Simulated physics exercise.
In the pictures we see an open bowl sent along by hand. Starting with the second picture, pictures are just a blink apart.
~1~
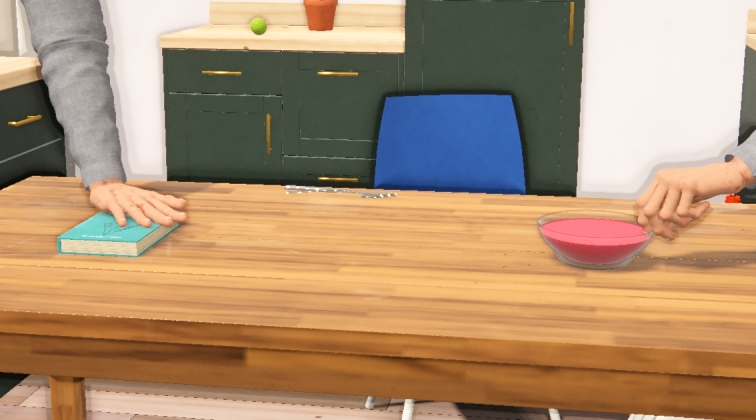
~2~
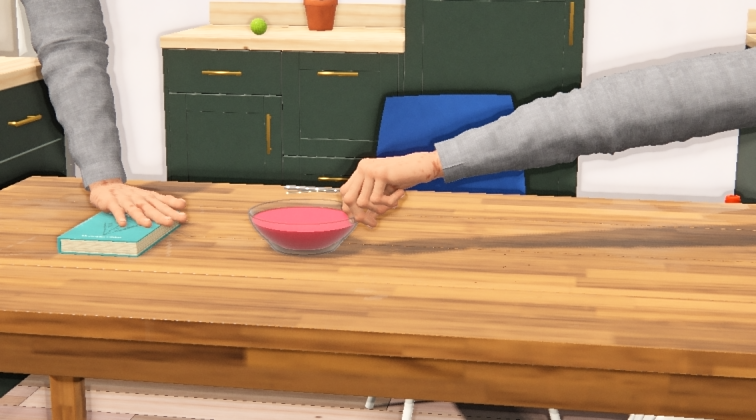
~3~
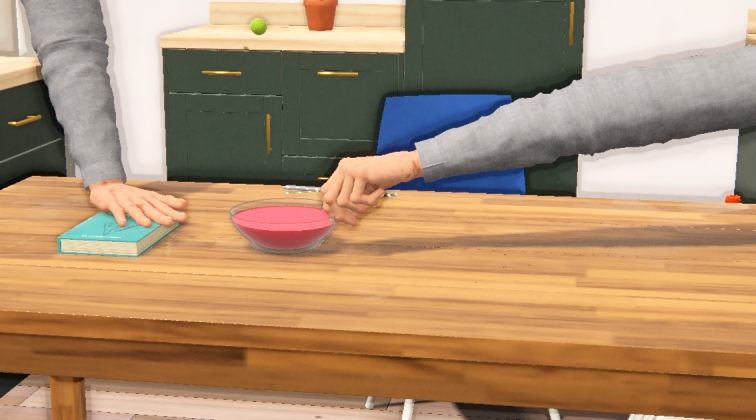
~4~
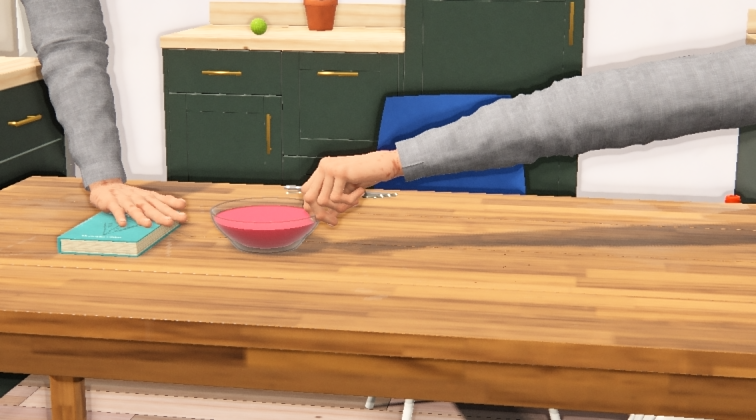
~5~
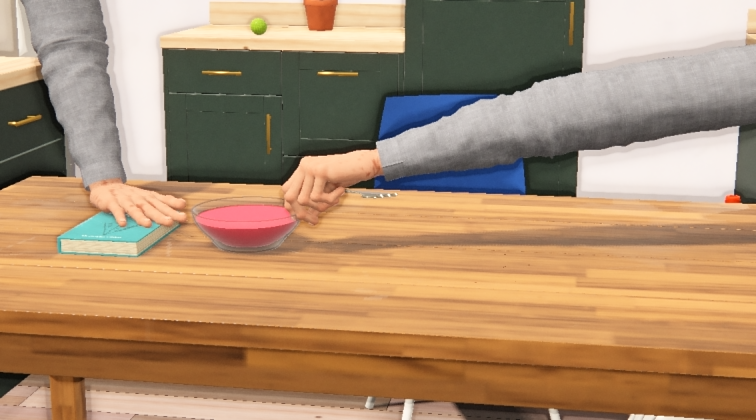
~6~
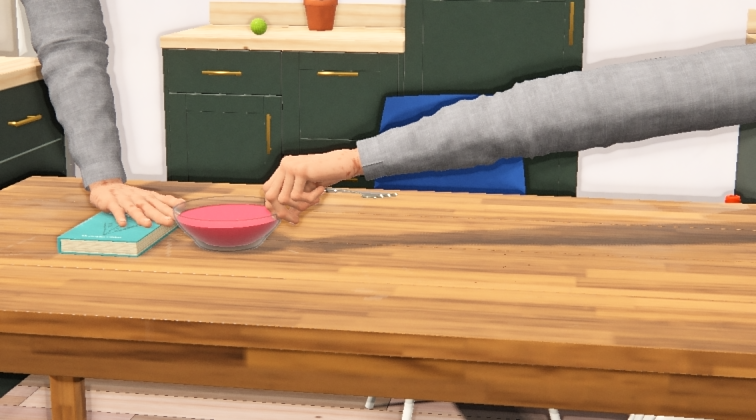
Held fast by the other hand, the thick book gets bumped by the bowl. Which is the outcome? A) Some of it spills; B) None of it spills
A.
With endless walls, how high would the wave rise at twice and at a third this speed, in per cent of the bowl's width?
You'd see close to 35 per cent, and after that close to 5 per cent.
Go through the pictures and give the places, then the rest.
In the first frame, at rest; bowl (595, 240) about three quarters full; thick book (122, 231).
In the second frame, under way; bowl about three quarters full, surface at (305, 220).
In the third frame, moved on by about 20 px; bowl (286, 226) about three quarters full.
In the fourth frame, moved on by about 20 px; bowl about three quarters full, surface at (267, 218).
In the fifth frame, moved on by about 20 px; bowl (248, 225) about three quarters full.
In the sixth frame, moved on by about 20 px; bowl about three quarters full, surface at (229, 216); thick book (122, 231).
Soon after, the bowl meets the thick book.
Later, the squash surges up the wall; some has gone over its rim.
In the end, the bowl stands at the thick book; some has gone over its rim.
